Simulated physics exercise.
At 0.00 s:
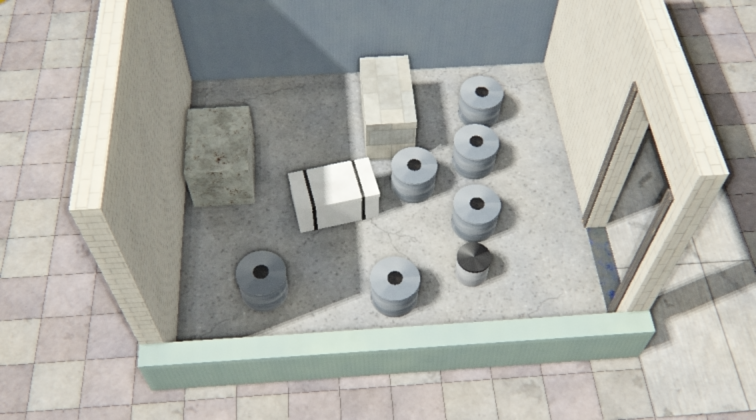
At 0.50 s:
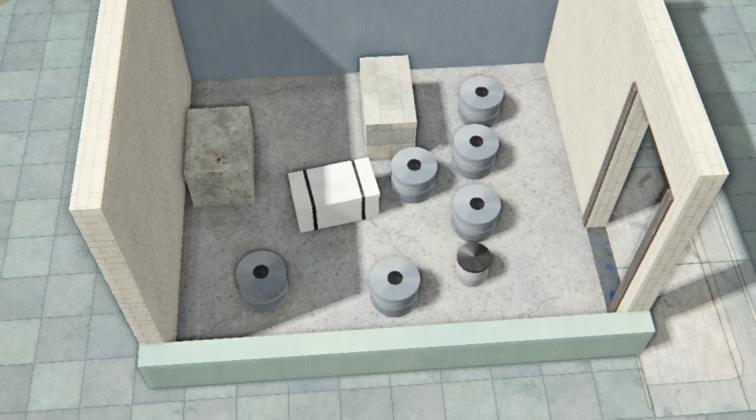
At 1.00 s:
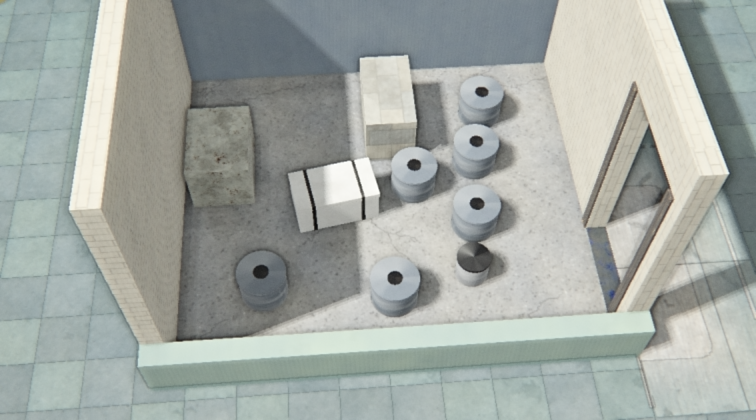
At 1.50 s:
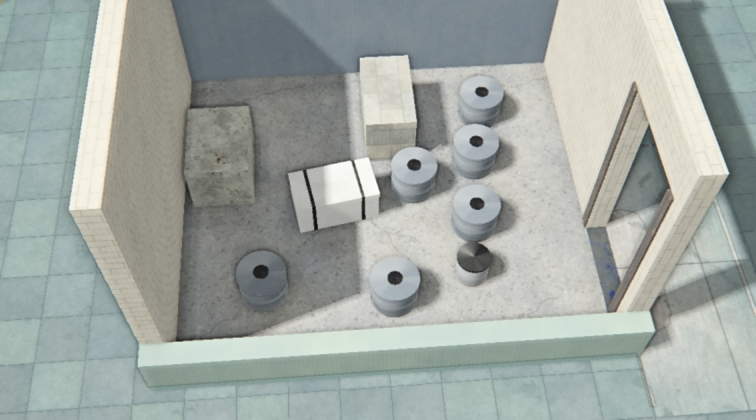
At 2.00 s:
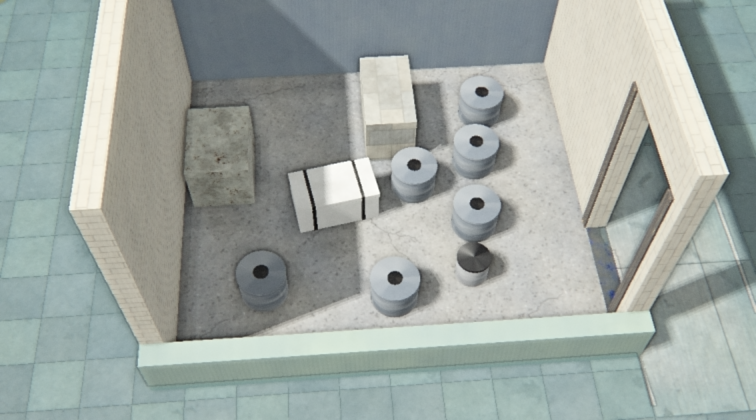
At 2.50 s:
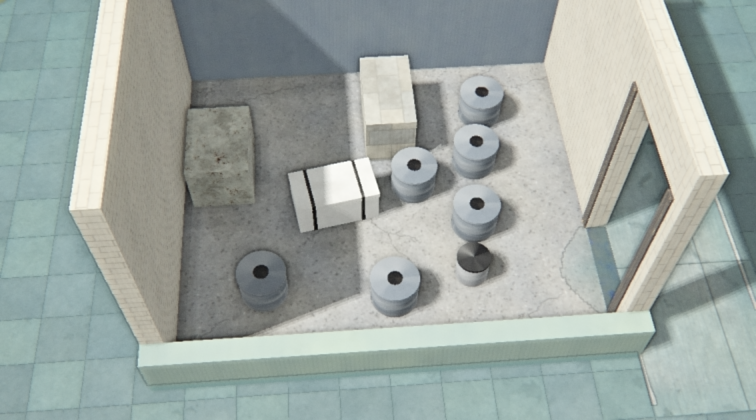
In a walled corner store seen from above, grey drums and pale blocks stay still on the concrete floor while the paving outside turns from pinkish to blue-green, and a thin sheet of water then edges in through the right-hand doorway.
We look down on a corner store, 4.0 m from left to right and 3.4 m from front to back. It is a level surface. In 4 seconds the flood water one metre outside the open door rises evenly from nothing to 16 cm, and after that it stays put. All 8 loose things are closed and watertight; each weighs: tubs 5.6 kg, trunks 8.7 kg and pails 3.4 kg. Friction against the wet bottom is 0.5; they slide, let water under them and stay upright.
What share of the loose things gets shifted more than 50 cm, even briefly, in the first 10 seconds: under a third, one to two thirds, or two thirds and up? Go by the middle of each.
I'd predict that no fewer than two thirds of the things get moved that far.
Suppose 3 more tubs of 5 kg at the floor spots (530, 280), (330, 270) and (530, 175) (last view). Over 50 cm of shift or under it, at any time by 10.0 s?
Well, it goes above, above, below.
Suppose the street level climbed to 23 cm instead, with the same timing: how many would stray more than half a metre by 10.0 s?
6.
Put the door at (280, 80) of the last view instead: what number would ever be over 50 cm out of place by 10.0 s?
Count: 4.
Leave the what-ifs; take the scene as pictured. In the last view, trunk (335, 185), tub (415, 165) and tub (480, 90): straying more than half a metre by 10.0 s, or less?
Result, in turn: Exceeded / exceeded / stayed within.
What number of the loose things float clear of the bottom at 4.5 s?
At that moment 0.
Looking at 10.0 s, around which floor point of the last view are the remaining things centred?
Centre of the remaining things: Roughly (334, 170).
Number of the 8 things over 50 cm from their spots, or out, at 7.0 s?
The count is 4.
After 3.5 s 0 of 8 are over 50 cm from their spots; 0 afloat.
After 4.5 s 0 of 8 are over 50 cm from their spots; 0 afloat.
After 7.0 s 4 of 8 are over 50 cm from their spots; 4 afloat.
After 10.0 s 6 of 8 are over 50 cm from their spots, and 6 have been at some point; 6 afloat.
